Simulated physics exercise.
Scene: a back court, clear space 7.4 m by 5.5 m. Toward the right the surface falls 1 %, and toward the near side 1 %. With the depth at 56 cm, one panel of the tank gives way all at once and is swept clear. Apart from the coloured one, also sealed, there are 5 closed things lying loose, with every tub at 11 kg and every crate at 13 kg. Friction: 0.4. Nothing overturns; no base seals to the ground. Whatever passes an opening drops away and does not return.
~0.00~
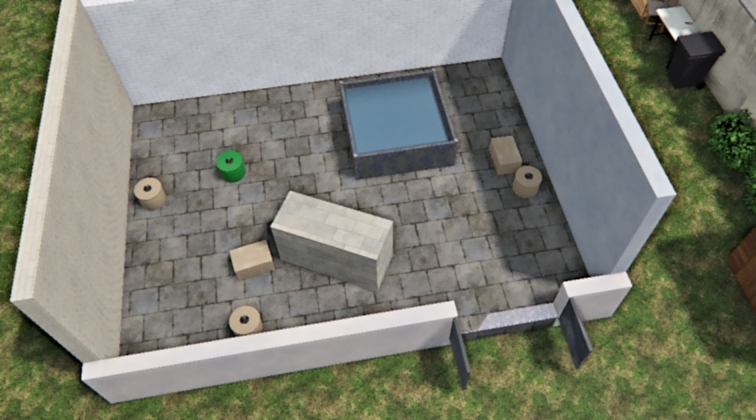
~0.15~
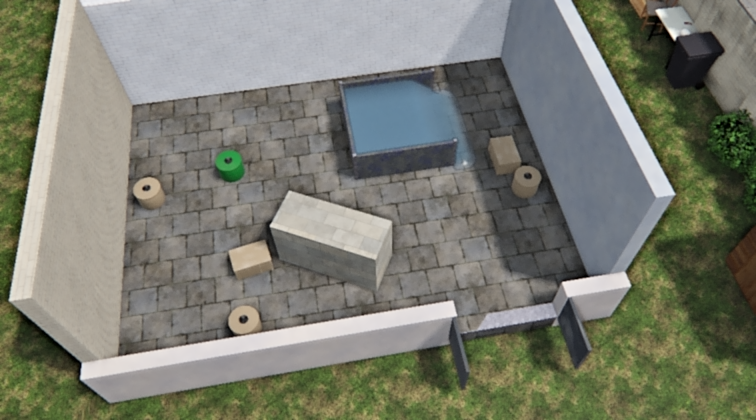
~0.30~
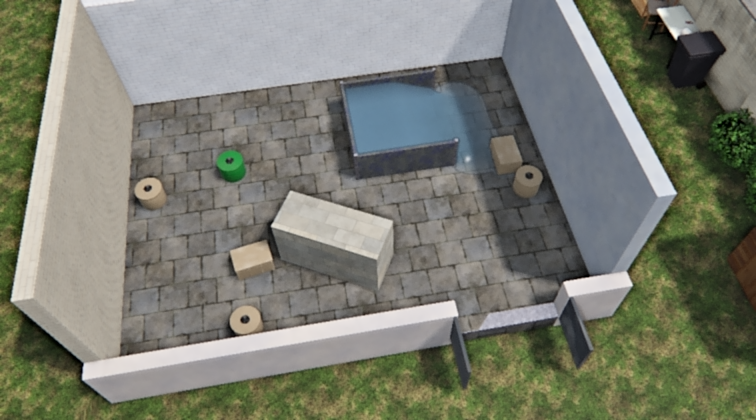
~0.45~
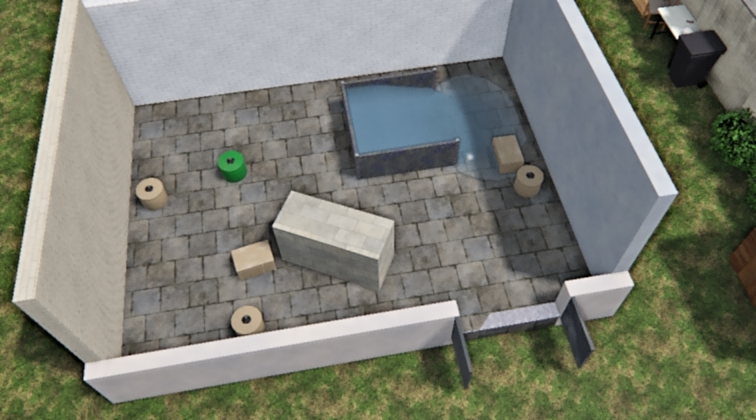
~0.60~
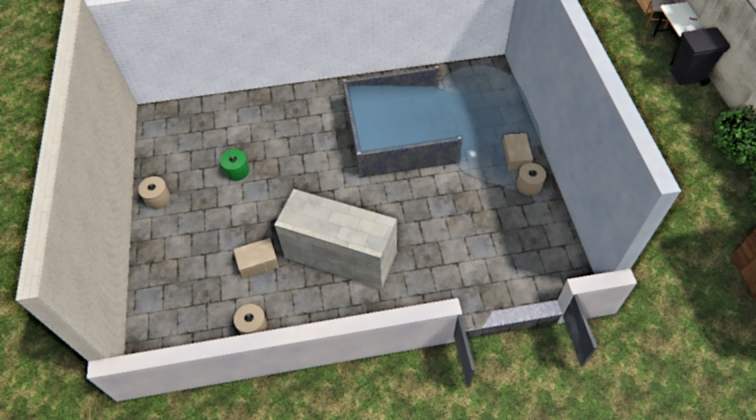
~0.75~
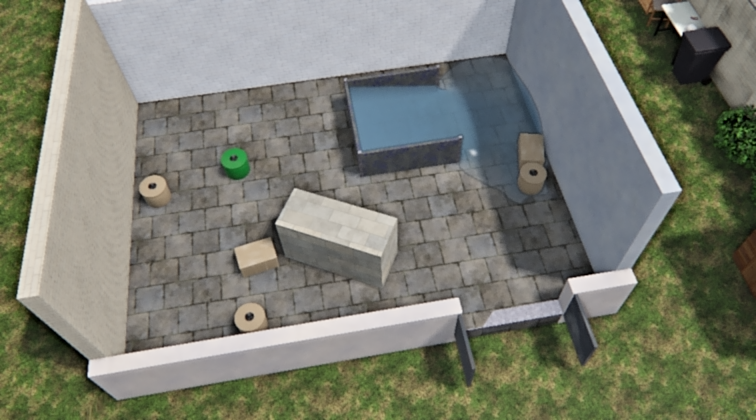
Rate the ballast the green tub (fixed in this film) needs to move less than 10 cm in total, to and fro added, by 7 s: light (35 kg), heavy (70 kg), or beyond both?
Rating: Light.
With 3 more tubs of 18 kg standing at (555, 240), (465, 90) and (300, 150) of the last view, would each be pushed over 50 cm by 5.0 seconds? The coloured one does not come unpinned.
Going through them in that order, the answers are too far, too far and not too far.
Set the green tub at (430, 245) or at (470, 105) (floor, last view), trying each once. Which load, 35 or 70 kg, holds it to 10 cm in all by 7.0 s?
In turn: The lighter suffices; both fail.
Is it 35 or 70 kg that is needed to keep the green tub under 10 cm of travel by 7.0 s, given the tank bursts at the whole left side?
In that case, it takes the heavy one.
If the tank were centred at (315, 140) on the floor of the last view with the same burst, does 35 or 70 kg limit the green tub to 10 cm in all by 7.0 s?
In that case the answer is that either mass works.
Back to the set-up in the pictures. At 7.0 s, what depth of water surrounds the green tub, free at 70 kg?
Something like 1 centimetres.
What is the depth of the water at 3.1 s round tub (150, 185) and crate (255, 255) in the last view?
Depth approx. 0 cm / 0 cm.
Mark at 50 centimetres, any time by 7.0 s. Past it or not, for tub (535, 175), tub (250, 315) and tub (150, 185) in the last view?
Result, in sequence - exceeds the limit; within the limit; within the limit.
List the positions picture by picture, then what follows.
The first frame shows the green tub at (229, 161) rests on the ground; 2.9 m2 under water; 0 of 6 have shifted.
The second frame shows the green tub at (228, 161), on the bottom; water covers 3.7 m2; 0 of 6 have shifted.
The third frame shows the green tub at (229, 161), on the bottom; 4.8 m2 under water; 0 of 6 have shifted.
The fourth frame shows the green tub at (231, 161) rests on the ground; 6.1 m2 under water; 0 of 6 have shifted.
The fifth frame shows the green tub at (233, 159), on the bottom; water covers 7.1 m2; 1 of 6 have shifted.
The sixth frame shows the green tub at (234, 158), on the bottom; 7.7 m2 under water; 1 of 6 have shifted.
After 1.4 s the green tub would be 0 cm from its start with 35 kg and 0 cm from its start with 70 kg; 0 cm of water round it then.
After 3.1 s the green tub would be 0 cm from its start with 35 kg and 0 cm from its start with 70 kg; 0 cm of water round it then.
After 4.9 s the green tub would be 0 cm from its start with 35 kg and 0 cm from its start with 70 kg; 1 cm of water round it then.
After 7.0 s the green tub would be 0 cm from its start with 35 kg and 0 cm from its start with 70 kg; 1 cm of water round it then.
